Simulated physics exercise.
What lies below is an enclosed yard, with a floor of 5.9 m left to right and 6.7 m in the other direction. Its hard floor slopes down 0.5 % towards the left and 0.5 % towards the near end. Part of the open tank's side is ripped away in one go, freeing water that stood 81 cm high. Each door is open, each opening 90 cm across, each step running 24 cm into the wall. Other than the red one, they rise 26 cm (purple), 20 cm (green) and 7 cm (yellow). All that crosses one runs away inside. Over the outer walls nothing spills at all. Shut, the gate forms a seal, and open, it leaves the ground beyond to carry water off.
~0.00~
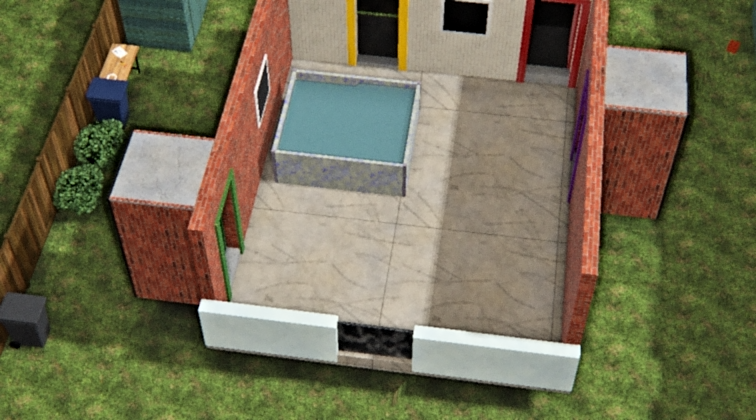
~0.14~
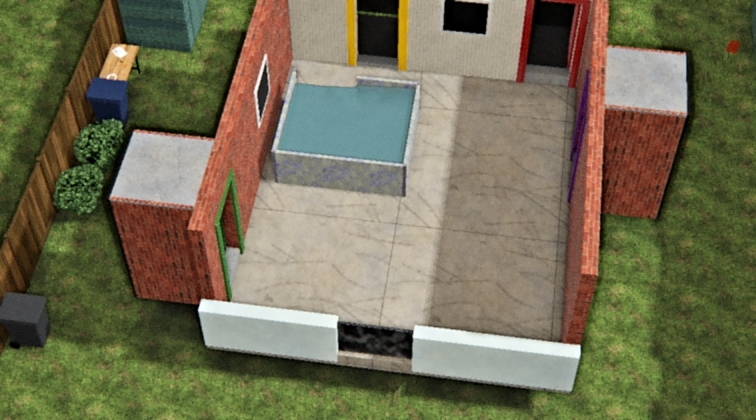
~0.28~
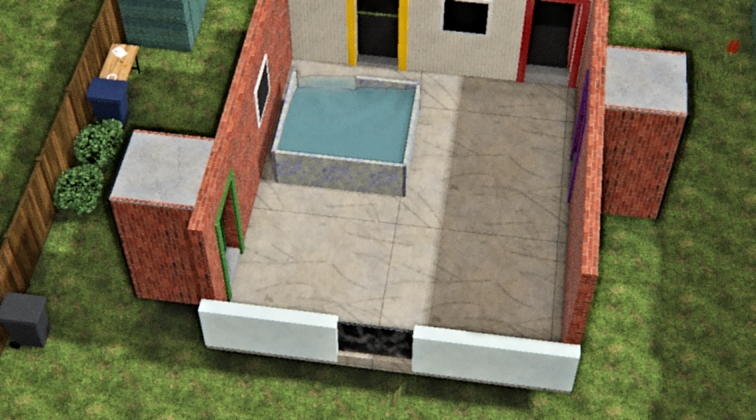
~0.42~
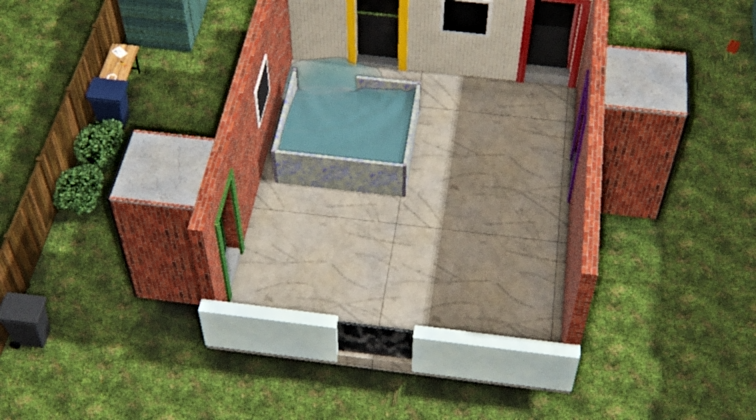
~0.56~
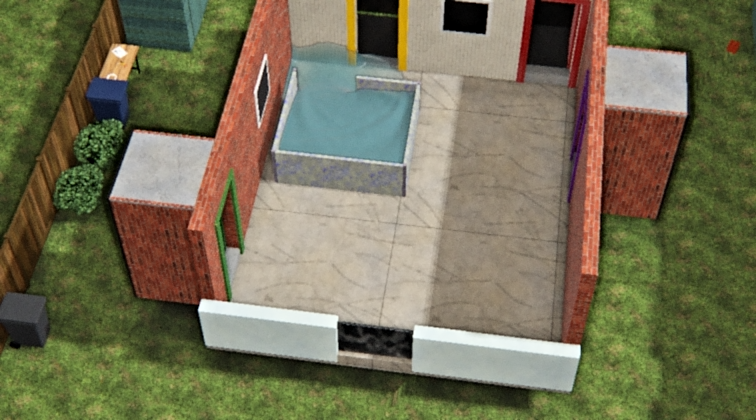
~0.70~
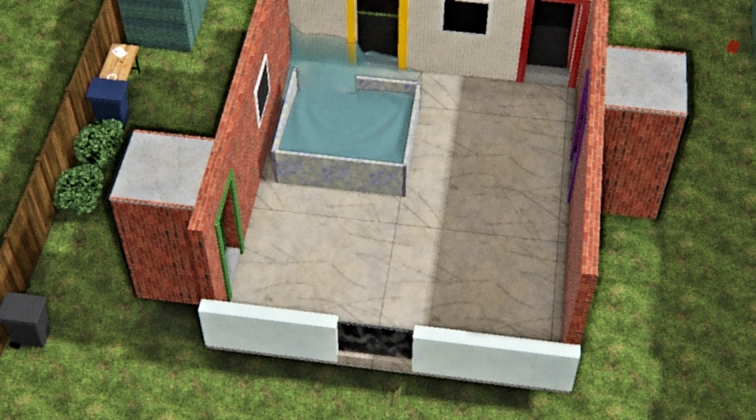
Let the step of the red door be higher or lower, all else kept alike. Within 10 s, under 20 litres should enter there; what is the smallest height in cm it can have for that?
Around 17 cm.
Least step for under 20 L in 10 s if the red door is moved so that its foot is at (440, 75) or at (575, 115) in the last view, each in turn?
In turn: Roughly 9.0 cm, roughly 24 cm.
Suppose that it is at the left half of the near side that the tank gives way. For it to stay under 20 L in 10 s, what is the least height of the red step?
Roughly 16 cm.
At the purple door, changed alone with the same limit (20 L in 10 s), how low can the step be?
At purple, about 11.5 cm.
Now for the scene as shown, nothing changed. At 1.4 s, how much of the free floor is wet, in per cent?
Close to 10 per cent is wet.
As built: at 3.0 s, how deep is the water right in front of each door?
Centimetres: Purple = 9, red = 6, green = 5, yellow = 24.
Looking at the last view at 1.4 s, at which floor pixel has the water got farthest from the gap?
In the last picture, around (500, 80).
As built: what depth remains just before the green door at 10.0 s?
4.5 cm.
After 1.4 s water covers 10 % of the floor, deepest (72 cm) near (302, 60); it has not reached the red door.
After 3.0 s water covers 45 % of the floor, deepest (41 cm) near (291, 65); 6 cm at the red door, 0 litres in over its 26 cm step.
After 10.0 s water covers 95 % of the floor, deepest (16 cm) near (262, 333); 10 cm at the red door, 0 litres in over its 26 cm step.
At the red door as built, the water arrived by 2.0 s and peaked near 20 cm at 5.2 s.
Run again over the same 10 s with other heights there, 36 litres in over 14.5 cm, 10 litres over 20 cm. The limit of 20 litres is kept from about 17 cm up.
